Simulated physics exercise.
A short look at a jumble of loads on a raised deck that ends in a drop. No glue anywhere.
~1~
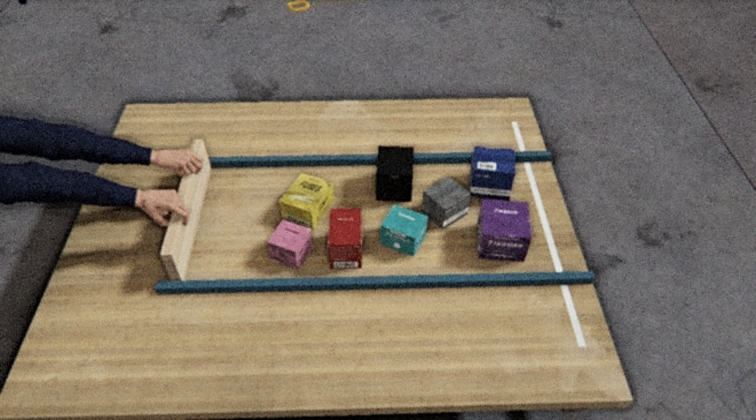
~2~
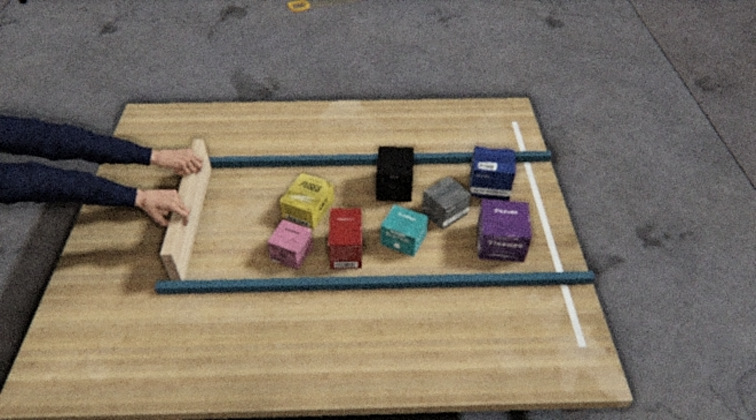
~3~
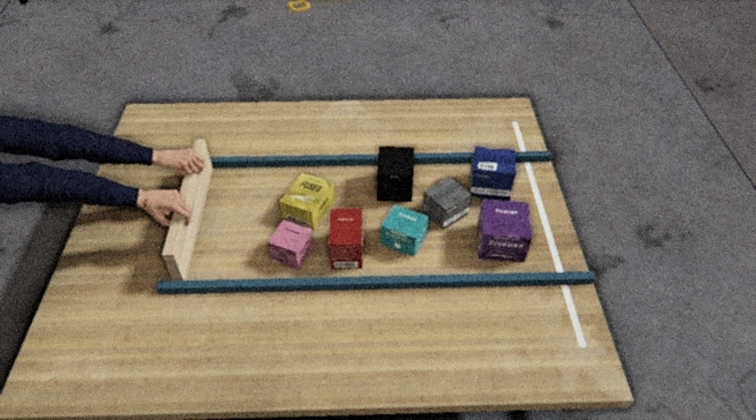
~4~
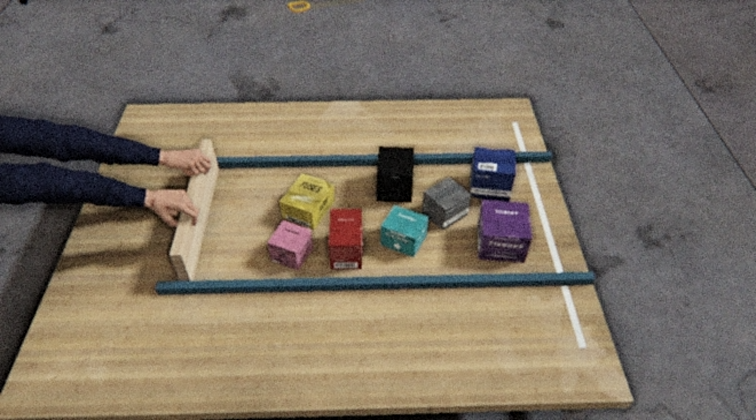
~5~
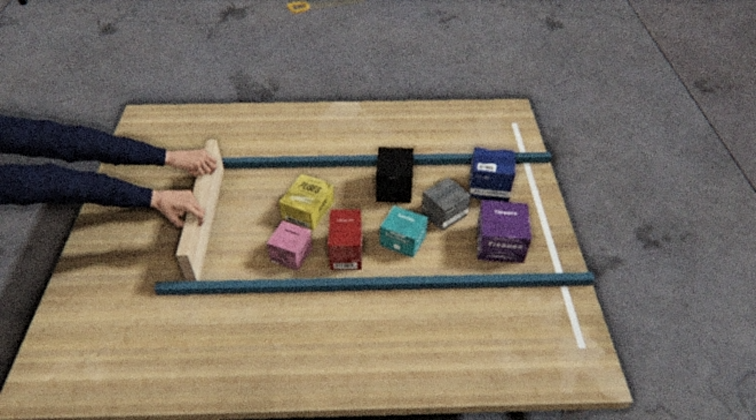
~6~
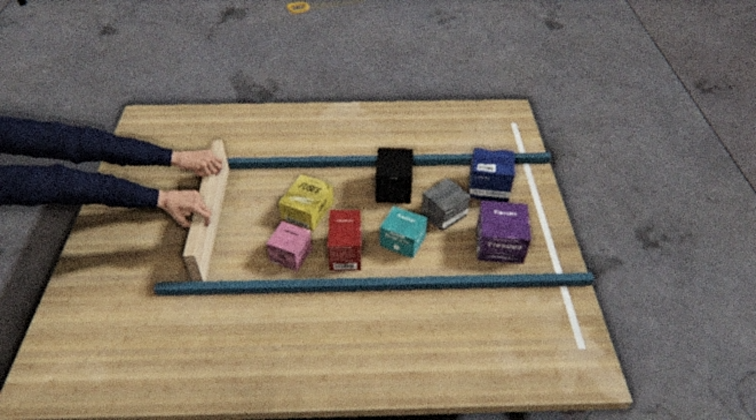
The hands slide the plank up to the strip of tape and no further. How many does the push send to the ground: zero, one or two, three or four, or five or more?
Outcome: The number that fall off is five or more.
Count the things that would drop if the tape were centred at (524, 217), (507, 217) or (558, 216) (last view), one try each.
In that order 6, 3 and 8.
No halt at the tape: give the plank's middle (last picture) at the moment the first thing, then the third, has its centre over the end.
At (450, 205) for the first, at (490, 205) for the third.
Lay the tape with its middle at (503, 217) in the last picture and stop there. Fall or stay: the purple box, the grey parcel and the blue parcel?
The purple box goes over; the grey parcel remains up; the blue parcel is lost.
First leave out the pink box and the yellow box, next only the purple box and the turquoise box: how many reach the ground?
First 4, then 4.
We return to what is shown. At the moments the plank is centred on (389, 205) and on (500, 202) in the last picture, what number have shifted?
By then 7, and 8.
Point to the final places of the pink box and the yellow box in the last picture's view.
The pink box stops around (569, 236); the yellow box around (557, 193).
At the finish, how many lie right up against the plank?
In contact: 2.
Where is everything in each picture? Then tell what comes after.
In the first picture, blue parcel (492, 173); purple box (503, 230); grey parcel (446, 203); plank (189, 207); tape (542, 215).
In the second picture, purple box (503, 230); plank (189, 207).
In the third picture, grey parcel (446, 203); black crate (395, 174).
In the fourth picture, blue parcel (492, 174); pink box (291, 245).
In the fifth picture, purple box (503, 232); red box (346, 239).
In the sixth picture, blue parcel (491, 175); purple box (503, 232); grey parcel (445, 205); plank (209, 208); tape (542, 216).
Soon after, none off yet; blue parcel at rest near (491, 175); purple box at rest near (503, 232); grey parcel at rest near (445, 205).
Then, none off yet; blue parcel at rest near (493, 175); purple box moved a little near (525, 229); grey parcel moved a little near (459, 201).
Further on, one off so far; blue parcel moved well along near (566, 174); purple box falling near (607, 258); grey parcel moved well along near (538, 204).
By the end, the number that fall off is five or more; fallen, red box, black crate, turquoise box, grey parcel, purple box and blue parcel.
